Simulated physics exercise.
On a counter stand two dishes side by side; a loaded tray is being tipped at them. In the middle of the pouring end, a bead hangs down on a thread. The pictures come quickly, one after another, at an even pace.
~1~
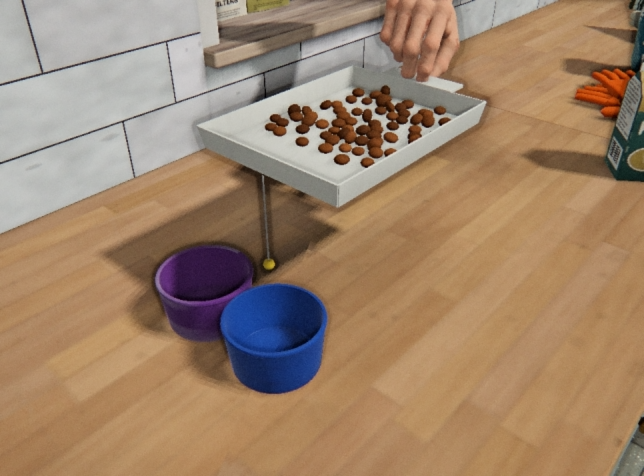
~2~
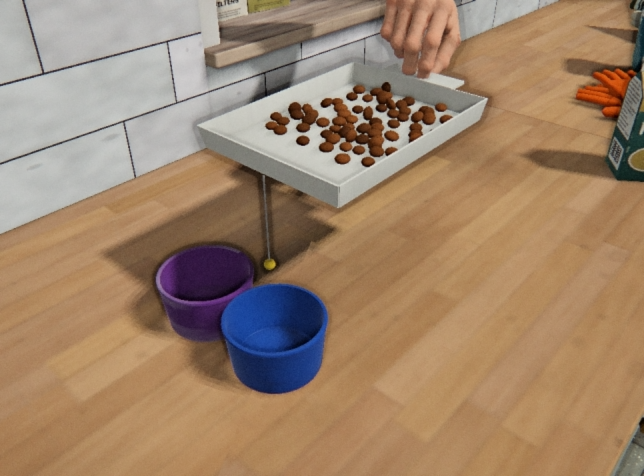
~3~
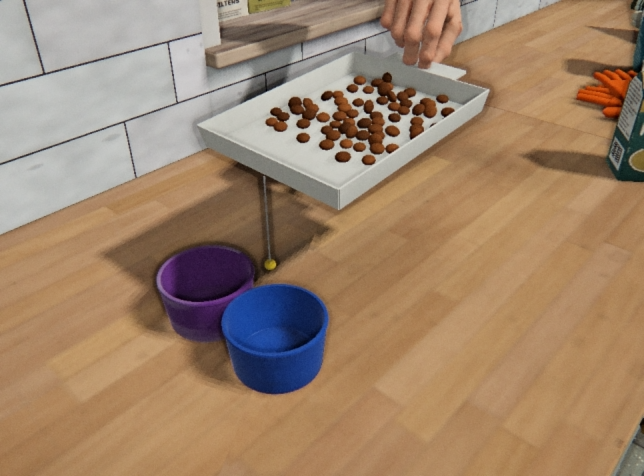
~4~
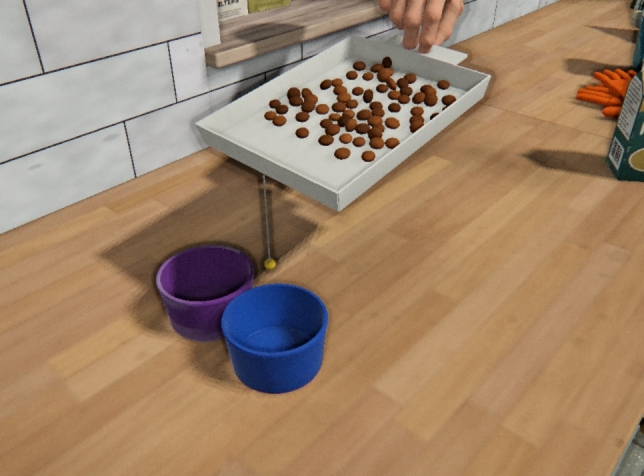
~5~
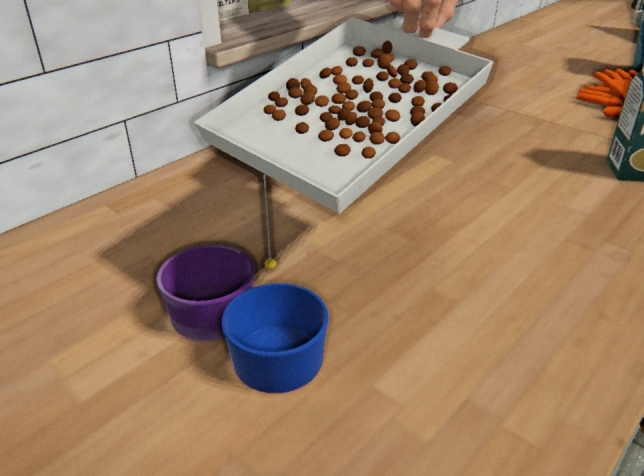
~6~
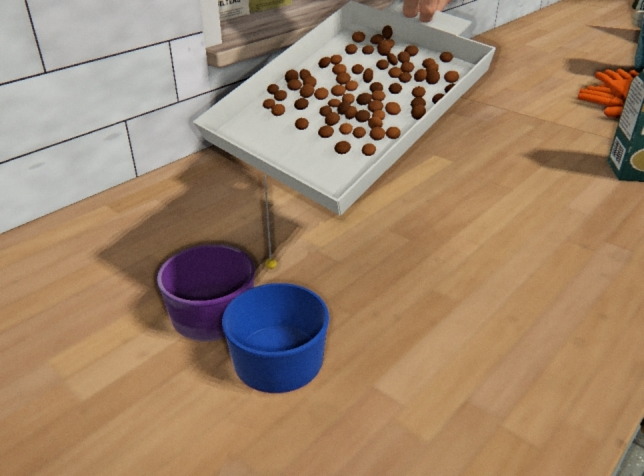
A hand tilts a white tray of brown kibble toward its lower right corner.
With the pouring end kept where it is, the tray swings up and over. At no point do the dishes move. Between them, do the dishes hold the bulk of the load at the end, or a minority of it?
The dishes are going to end up holding the main part.
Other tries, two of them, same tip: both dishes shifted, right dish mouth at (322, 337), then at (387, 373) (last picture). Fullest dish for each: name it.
The first try favours the rightmost one, and the second try favours the leftmost one.
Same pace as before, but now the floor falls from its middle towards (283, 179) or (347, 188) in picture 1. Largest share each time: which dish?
So, the dish at the right the first time round, the dish at the right the second.
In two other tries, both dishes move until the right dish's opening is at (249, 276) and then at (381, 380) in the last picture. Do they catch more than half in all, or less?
First try: Lower than half; second try: Higher than half.
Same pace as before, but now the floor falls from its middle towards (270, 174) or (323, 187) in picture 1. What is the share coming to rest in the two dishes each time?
Roughly 90 % in the first case and 50 % in the second.
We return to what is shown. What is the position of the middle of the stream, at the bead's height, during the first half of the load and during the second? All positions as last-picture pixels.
Roughly (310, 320) first, then roughly (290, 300).
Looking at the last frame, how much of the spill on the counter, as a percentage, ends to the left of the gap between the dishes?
Estimate: About 20 percent.
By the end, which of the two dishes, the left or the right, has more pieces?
The fuller one is the right side.
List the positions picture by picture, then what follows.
Corners of the pouring end (203, 125) and (338, 182), level; middle of the load (375, 124), bits of dog kibble; left dish (170, 312); right dish (238, 362); bead on its thread (269, 264), in the first picture.
Corners of the pouring end (203, 125) and (338, 183), level; middle of the load (376, 122), in the second picture.
Corners of the pouring end (203, 124) and (338, 186), tipped barely, lowest at the right corner; middle of the load (376, 116), in the third picture.
Corners of the pouring end (201, 123) and (337, 189), tipped a little, lowest at the right corner; middle of the load (376, 106), in the fourth picture.
Corners of the pouring end (200, 121) and (337, 192), tipped a little, lowest at the right corner; middle of the load (376, 97), in the fifth picture.
Corners of the pouring end (199, 121) and (337, 196), tipped clearly, lowest at the right corner; middle of the load (376, 88); left dish (172, 311); right dish (240, 361), in the sixth picture.
Just after the last frame, tray tipped steeply; every one on the tray.
A moment on, tray tipped right over; roughly two thirds on the tray; roughly a quarter in the right dish; about a tenth outside both; about a tenth in the air.
Further on, tray tipped past a quarter turn; roughly two thirds in the right dish; just a few in the left dish; roughly a third outside both.
When it is over, tray tipped past a quarter turn; roughly two thirds in the right dish; just a few in the left dish; roughly a third outside both.
